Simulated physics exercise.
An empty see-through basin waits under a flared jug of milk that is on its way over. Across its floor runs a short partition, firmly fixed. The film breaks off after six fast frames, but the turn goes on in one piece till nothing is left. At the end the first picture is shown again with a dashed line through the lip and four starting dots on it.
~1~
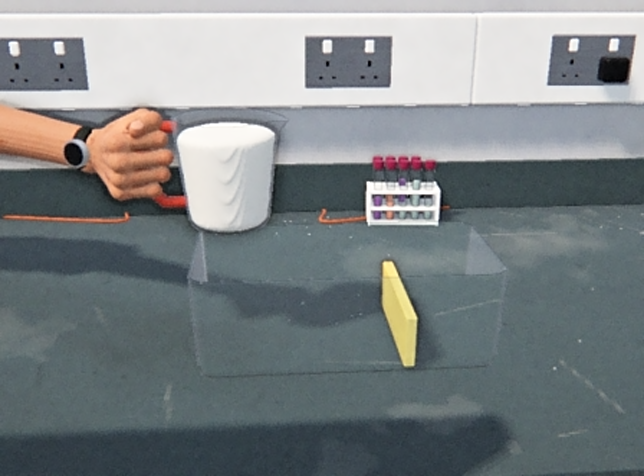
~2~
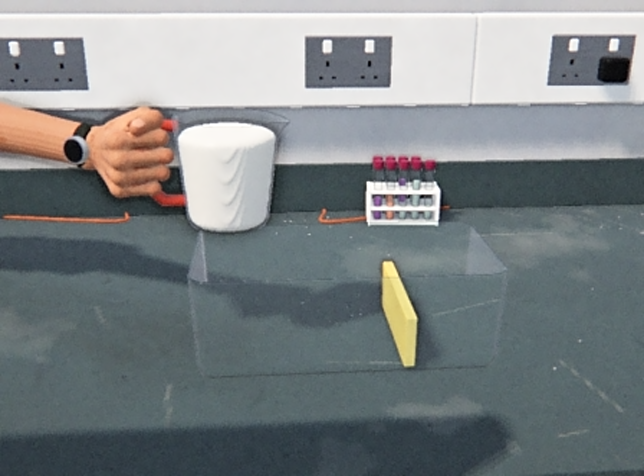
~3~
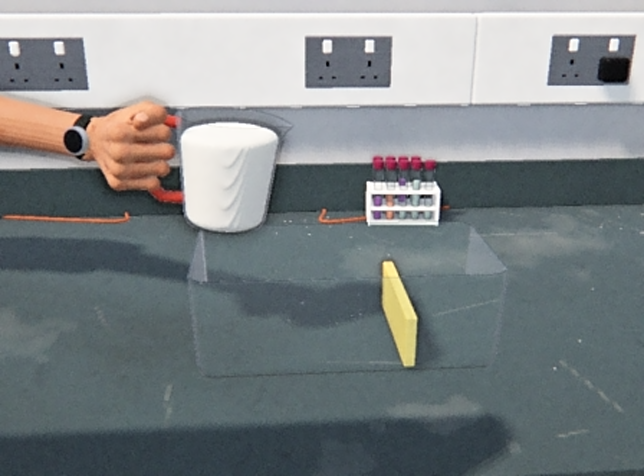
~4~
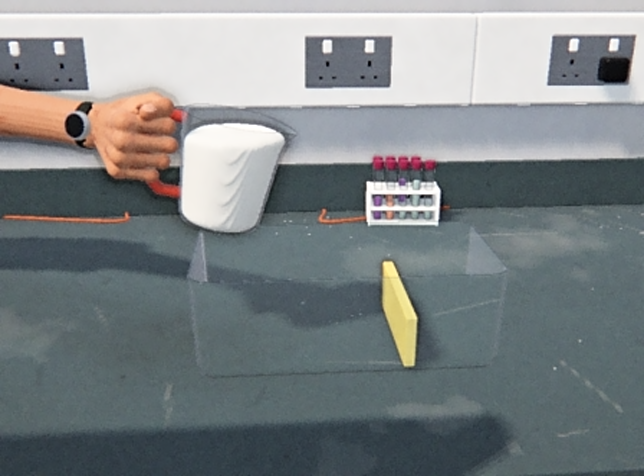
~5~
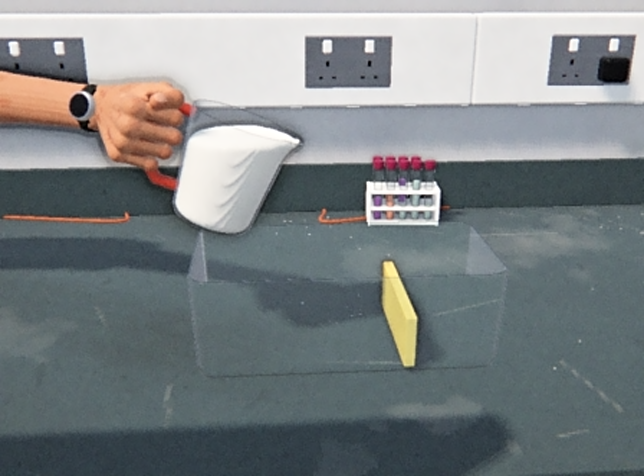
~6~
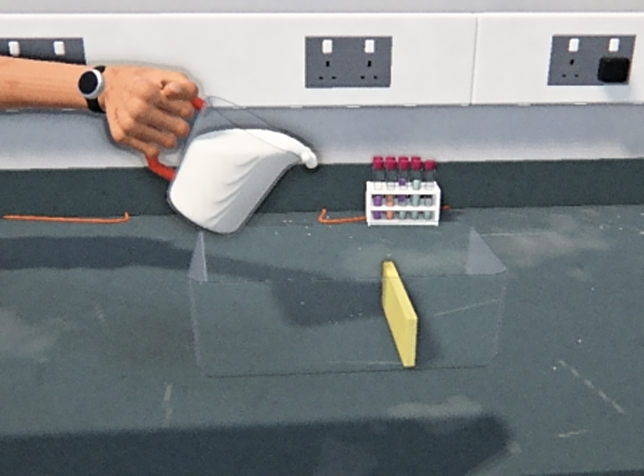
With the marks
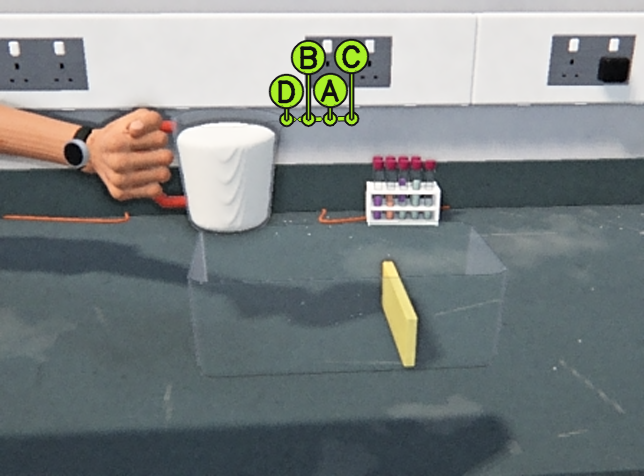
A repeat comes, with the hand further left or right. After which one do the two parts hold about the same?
I would pick dot C.
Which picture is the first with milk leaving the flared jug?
In picture 6.
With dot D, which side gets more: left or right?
The left one.
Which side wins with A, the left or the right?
More ends on the left.
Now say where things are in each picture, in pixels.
In the first picture, upright, lip at (287, 119); basin from (198, 373) to (494, 361); top of the wall at (399, 288); nothing has left yet.
In the second picture, upright, lip at (288, 121); nothing has left yet.
In the third picture, tipped about 6°, lip at (292, 125); nothing has left yet.
In the fourth picture, tipped about 12°, lip at (296, 133); nothing has left yet.
In the fifth picture, tipped about 21°, lip at (301, 144); nothing has left yet.
In the sixth picture, tipped about 31°, lip at (305, 157); milk is over the lip, down to (310, 163).
On the marked copy, A at (330, 118); B at (308, 119); C at (351, 118); D at (286, 119).
For dot A, about 85 % ends left of the wall and 14 % right of it.
For dot B, about 95 % ends left of the wall and 3 % right of it.
For dot C, about 48 % ends left of the wall and 52 % right of it.
For dot D, about 97 % ends left of the wall and 2 % right of it.
